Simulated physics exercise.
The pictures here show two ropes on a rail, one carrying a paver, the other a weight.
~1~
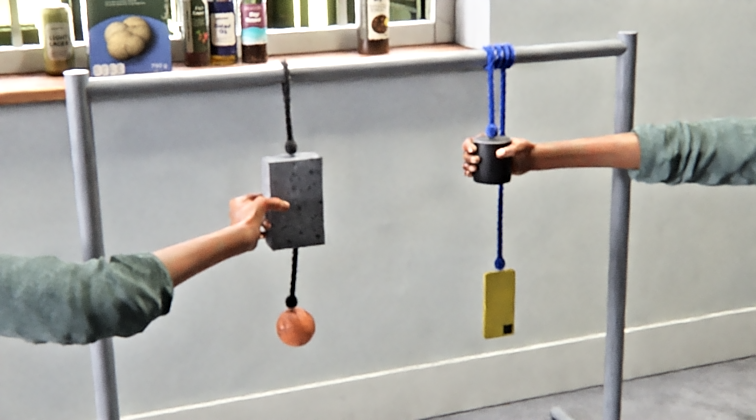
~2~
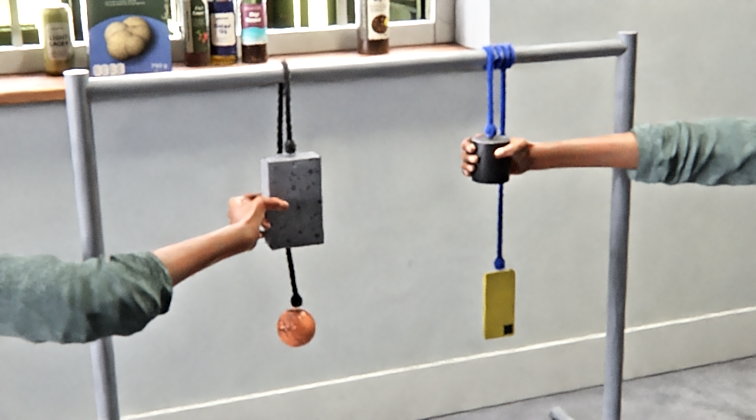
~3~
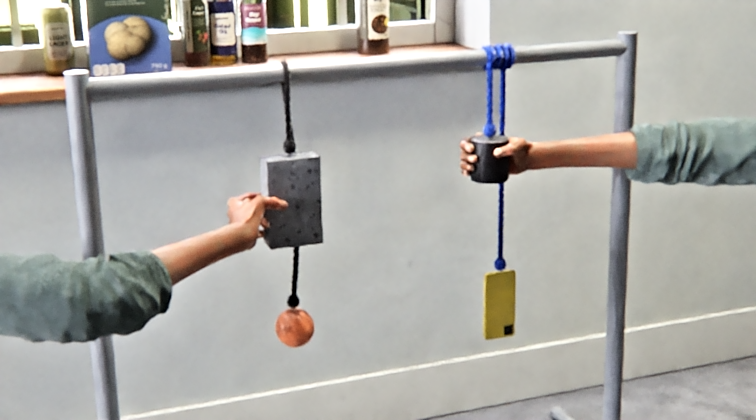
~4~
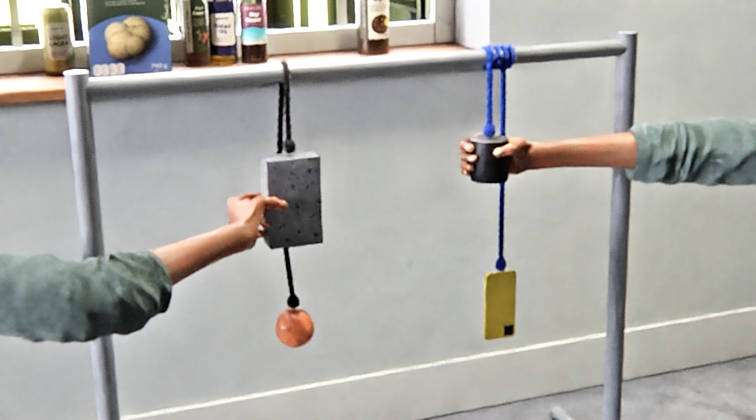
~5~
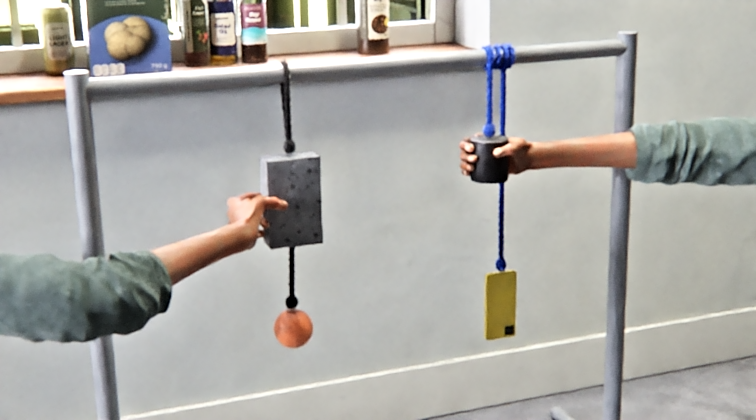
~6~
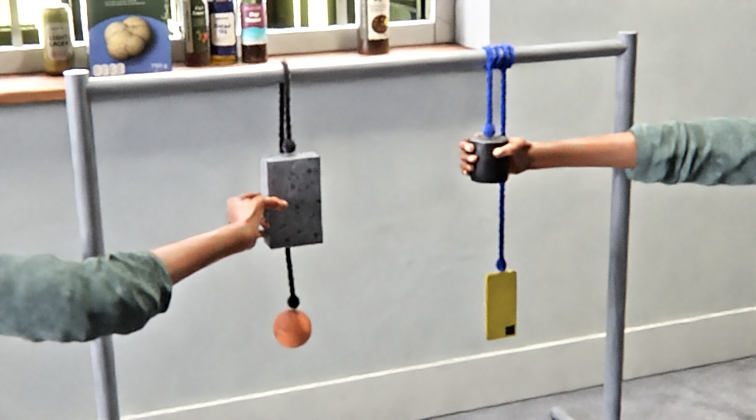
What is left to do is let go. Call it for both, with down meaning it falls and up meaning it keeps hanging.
Paver - down; weight - up.
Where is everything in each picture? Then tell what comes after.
Paver (293, 201); weight (492, 160); left orange (296, 327); right phone (499, 304), in the first frame.
Paver (293, 201); weight (491, 160), in the second frame.
Paver (292, 200); weight (490, 159), in the third frame.
Paver (292, 200); weight (490, 159), in the fourth frame.
Paver (292, 200); weight (490, 159), in the fifth frame.
Paver (292, 200); weight (490, 159); left rope only laid over the rail; right rope wound several times round the rail, in the sixth frame.
Then, 0.40 s after the last picture, paver dropping near (299, 356); weight hanging near (491, 131).
Then, 0.78 s after the last picture, paver on the floor; weight hanging near (492, 142).
At rest, paver on the floor; weight hanging near (492, 146). The paver drops and the weight keeps its height.
